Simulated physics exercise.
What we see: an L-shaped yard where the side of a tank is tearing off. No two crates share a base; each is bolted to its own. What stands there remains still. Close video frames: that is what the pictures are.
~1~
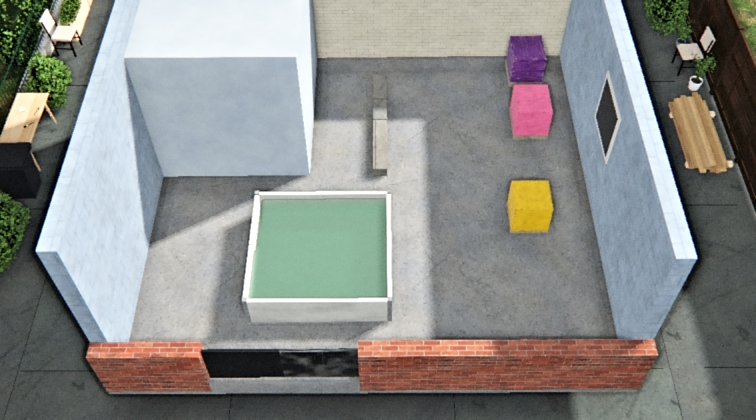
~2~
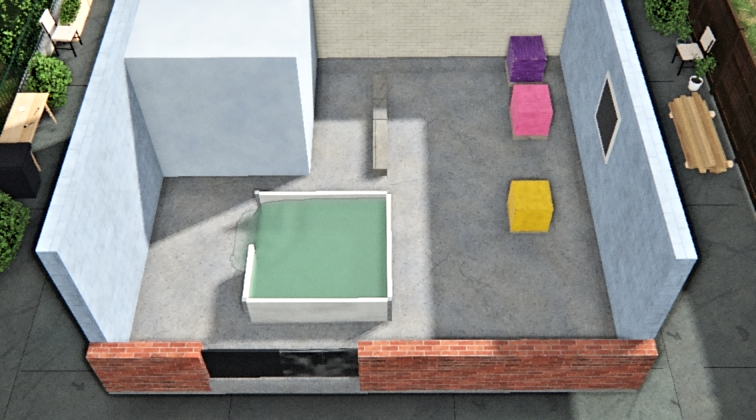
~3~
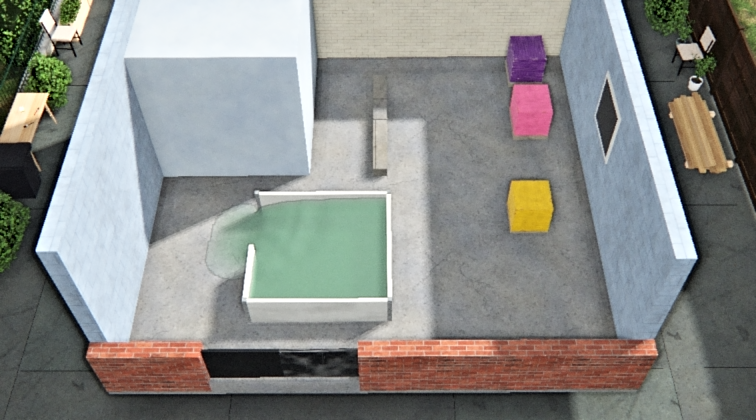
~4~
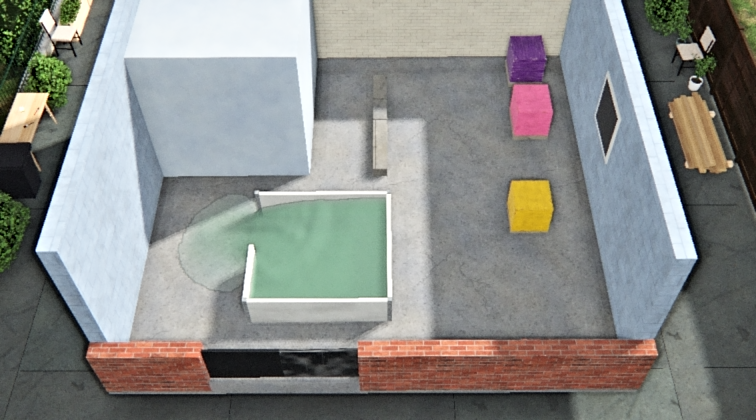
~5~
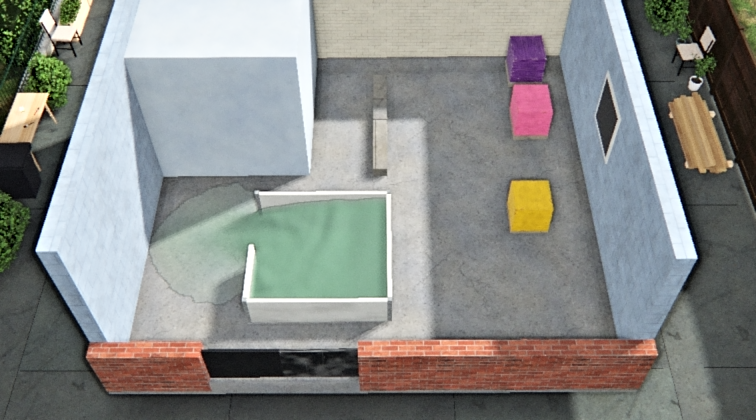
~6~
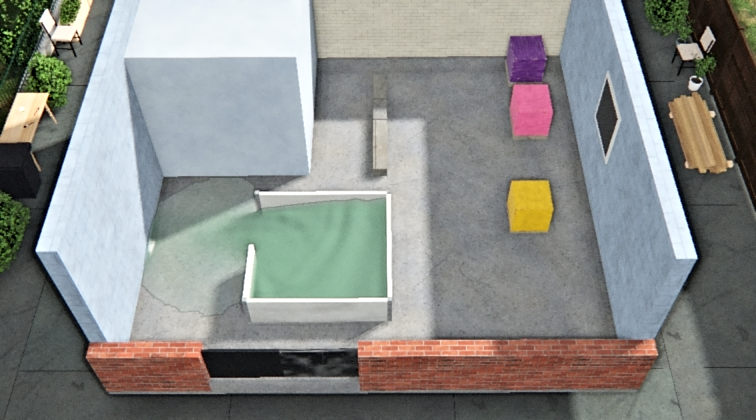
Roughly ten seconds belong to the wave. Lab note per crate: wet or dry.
Result: The pink crate will have no water on it. The yellow crate will have water on it. The purple crate will have no water on it.
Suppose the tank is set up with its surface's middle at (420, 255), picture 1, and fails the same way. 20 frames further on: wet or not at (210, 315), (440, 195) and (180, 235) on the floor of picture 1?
Results in order - swamped, left untouched, swamped.
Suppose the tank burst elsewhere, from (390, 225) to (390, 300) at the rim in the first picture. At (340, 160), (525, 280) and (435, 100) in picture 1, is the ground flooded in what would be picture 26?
Taking them in turn, I get left untouched, then sodden, then left untouched.
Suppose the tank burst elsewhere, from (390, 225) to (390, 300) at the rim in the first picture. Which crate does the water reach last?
The purple one, by my reading.
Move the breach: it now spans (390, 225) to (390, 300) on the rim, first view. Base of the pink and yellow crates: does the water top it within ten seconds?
Pink: Overtopped; yellow: Overtopped.
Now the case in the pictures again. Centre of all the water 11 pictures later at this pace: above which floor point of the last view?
I'd say around (261, 256).
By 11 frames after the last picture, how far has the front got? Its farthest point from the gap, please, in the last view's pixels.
Point: (125, 368) in the last picture's pixels.
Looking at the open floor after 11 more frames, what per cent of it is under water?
Around 15 percent.
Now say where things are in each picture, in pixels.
In the first picture, the water tank at (320, 247) is whole and still.
In the second picture, water pours out at (259, 233) and has run to (242, 268).
In the third picture, the front is at (212, 262), out from the gap at (259, 235).
In the fourth picture, water pours out at (259, 235) and has run to (186, 259).
In the fifth picture, water pours out at (259, 235) and has run to (156, 253).
In the sixth picture, the front is at (143, 279), out from the gap at (259, 235).
A moment on, water covers 10 % of the floor; the pink crate not reached, the yellow crate not reached, the purple crate not reached.
Next, water covers 15 % of the floor; the pink crate not reached, the yellow crate not reached, the purple crate not reached.
Then, water covers 25 % of the floor; the pink crate not reached, the yellow crate not reached, the purple crate not reached.
Later, water covers 55 % of the floor; the pink crate water round its plinth, the yellow crate water round its plinth, the purple crate not reached.
In the end, water covers 75 % of the floor; the pink crate stayed above the water, the yellow crate was topped, the purple crate stayed above the water.
